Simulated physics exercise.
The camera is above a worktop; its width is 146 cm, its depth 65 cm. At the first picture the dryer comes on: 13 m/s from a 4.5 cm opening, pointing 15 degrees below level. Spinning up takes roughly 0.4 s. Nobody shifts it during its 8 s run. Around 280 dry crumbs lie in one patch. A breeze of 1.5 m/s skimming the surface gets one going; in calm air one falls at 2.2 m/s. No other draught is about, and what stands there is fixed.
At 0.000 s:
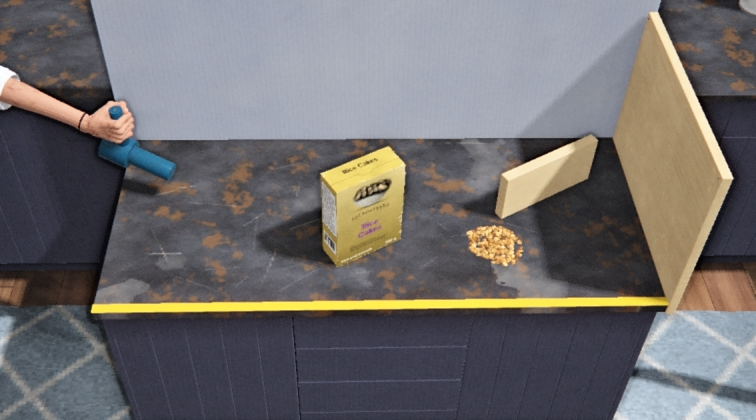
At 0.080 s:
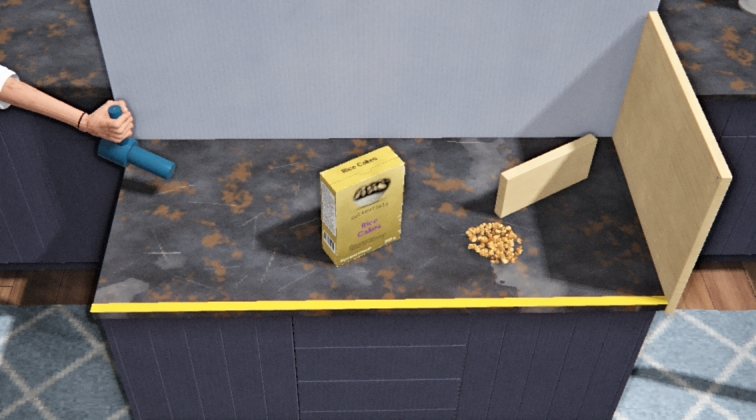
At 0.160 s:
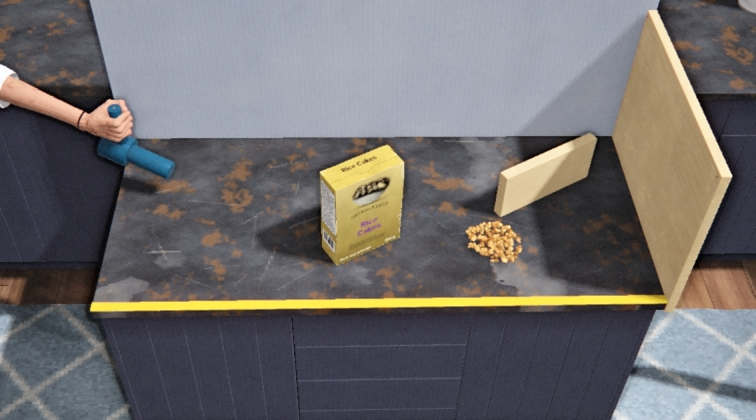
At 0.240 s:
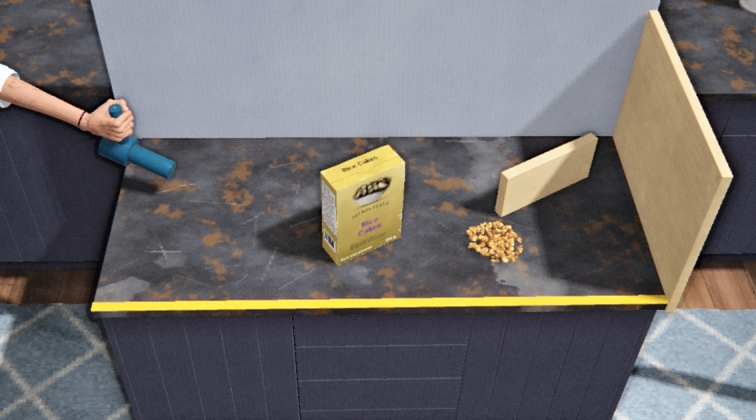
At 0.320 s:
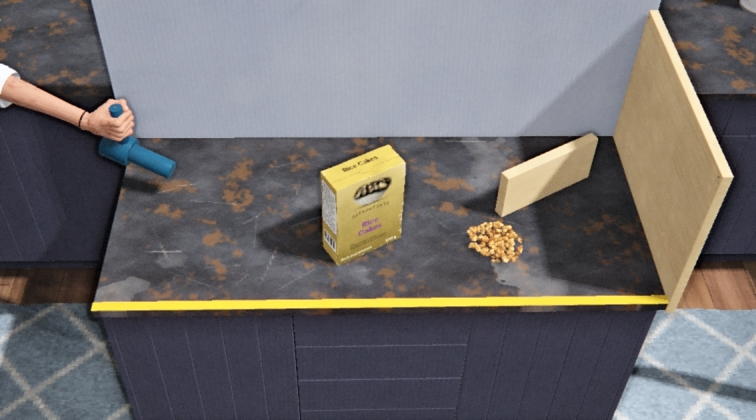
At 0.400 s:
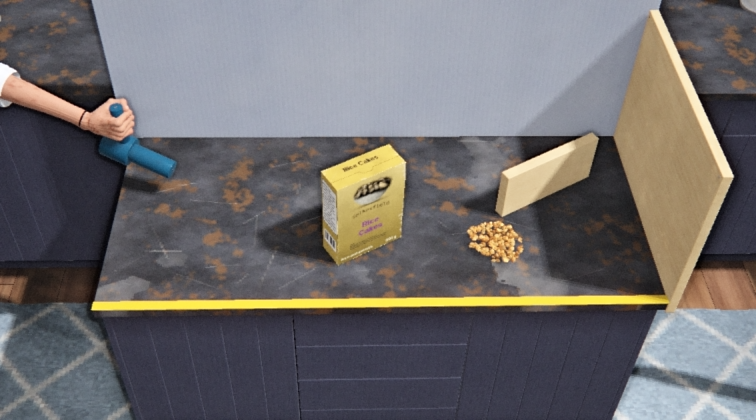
A hand holds a blue dryer toward a yellow carton while the crumbs stay still.
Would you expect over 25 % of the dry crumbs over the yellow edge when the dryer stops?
As for a quarter going over the yellow edge: No.
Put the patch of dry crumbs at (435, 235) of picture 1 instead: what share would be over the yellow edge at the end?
Then about 5 %.
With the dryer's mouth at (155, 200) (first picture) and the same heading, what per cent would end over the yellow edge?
Then about 0 %.
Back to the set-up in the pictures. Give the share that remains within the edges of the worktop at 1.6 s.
Near 100 %.
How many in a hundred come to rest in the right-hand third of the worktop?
About 100 %.
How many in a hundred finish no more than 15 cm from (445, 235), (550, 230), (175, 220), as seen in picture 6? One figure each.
In turn about 40 %, 30 %, 0 %.
After 1.6 s the count stands so, 0 % are over the yellow edge; the middle of those still in play is near (497, 244).
After 2.6 s the count stands so, 0 % are over the yellow edge; the middle of those still in play is near (497, 244).
After 4.4 s the count stands so, 0 % are over the yellow edge; the middle of those still in play is near (497, 244).
After 8.0 s, at the end, 1 % are over the yellow edge; the middle of those still in play is near (499, 243).
